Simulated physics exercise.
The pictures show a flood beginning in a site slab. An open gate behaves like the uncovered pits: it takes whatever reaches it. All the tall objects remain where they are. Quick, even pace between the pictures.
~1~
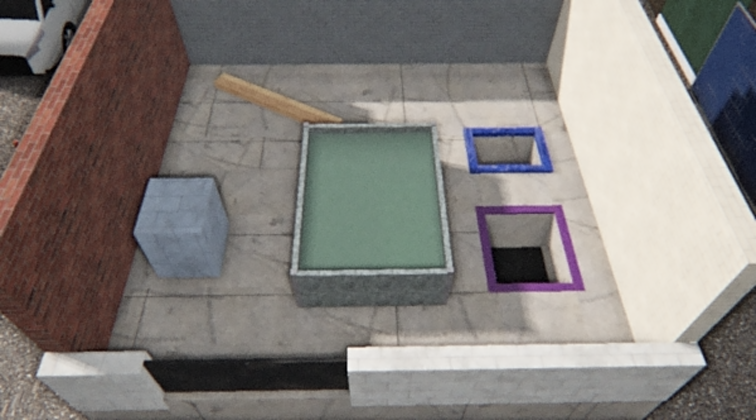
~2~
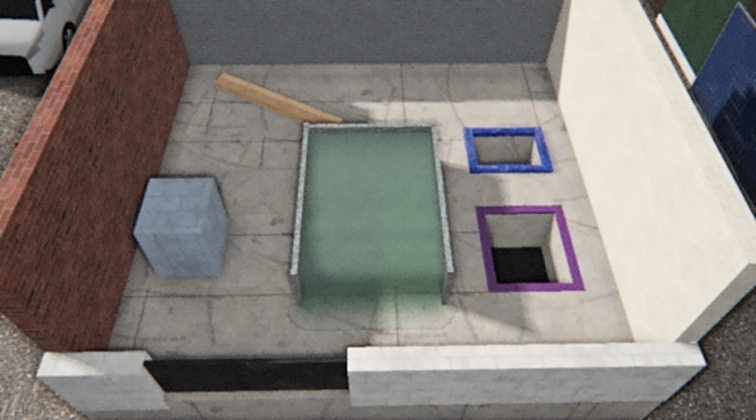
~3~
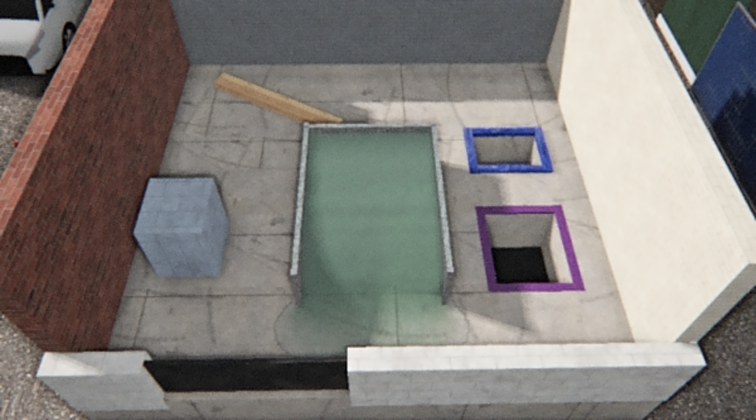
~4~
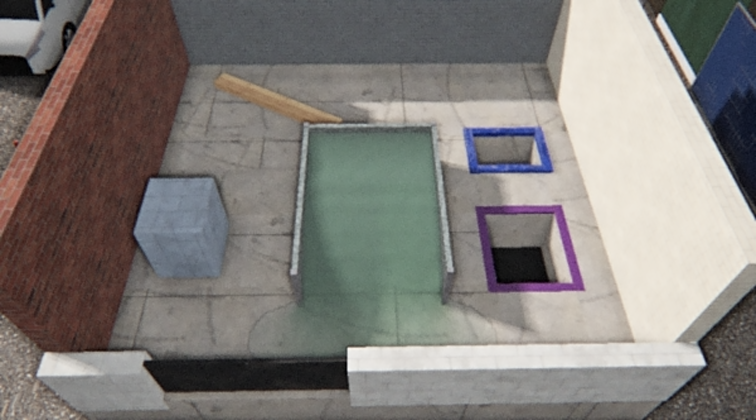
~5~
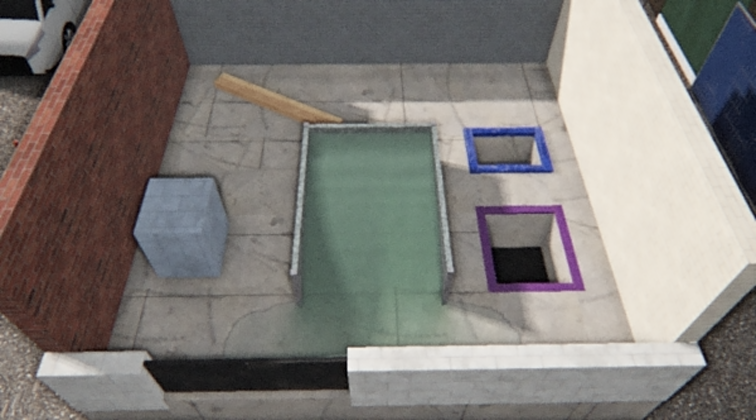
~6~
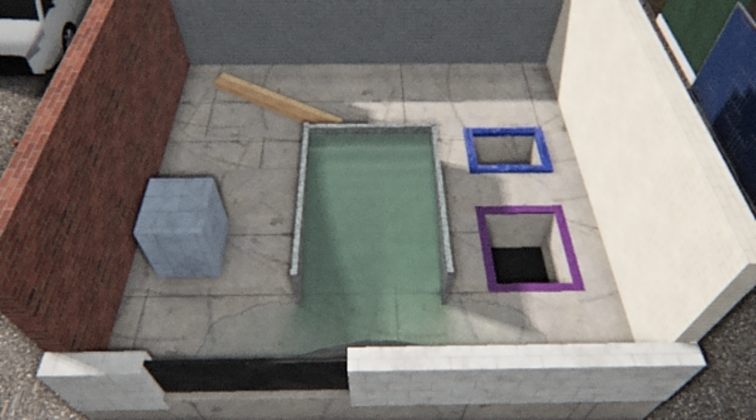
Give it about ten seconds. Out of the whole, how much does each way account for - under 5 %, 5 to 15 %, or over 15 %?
As I see it, the gate ends up with a share that stays below five per cent. The blue pit ends up with a share that stays below five per cent. The purple pit ends up with a share topping fifteen per cent.
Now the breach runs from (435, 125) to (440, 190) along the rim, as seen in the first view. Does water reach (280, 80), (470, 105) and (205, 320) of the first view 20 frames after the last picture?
First spot spared, second spot submerged, third spot spared.
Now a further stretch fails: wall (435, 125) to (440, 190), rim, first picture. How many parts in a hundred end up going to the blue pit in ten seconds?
Blue takes 25 in a hundred.
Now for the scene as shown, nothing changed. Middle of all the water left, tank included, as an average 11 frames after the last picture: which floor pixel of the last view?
Near pixel (370, 289).
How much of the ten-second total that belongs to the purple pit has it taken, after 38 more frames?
About 70 per cent.
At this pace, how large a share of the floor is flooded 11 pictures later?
My best guess is some 30 %.
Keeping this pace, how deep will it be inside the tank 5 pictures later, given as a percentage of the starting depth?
Near 54 in a hundred.
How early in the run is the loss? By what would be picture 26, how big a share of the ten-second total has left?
Close to 30 per cent.
A moment on, water covers 20 % of the floor; the gate 0 %, the blue pit 0 %, the purple pit 0 %.
Next, water covers 30 % of the floor; the gate 0 %, the blue pit 0 %, the purple pit 2 %.
Then, water covers 55 % of the floor; the gate 0 %, the blue pit 1 %, the purple pit 8 %.
Later, water covers 80 % of the floor; the gate 0 %, the blue pit 3 %, the purple pit 19 %.
In the end, water covers 95 % of the floor; the gate 0 %, the blue pit 3 %, the purple pit 27 %.
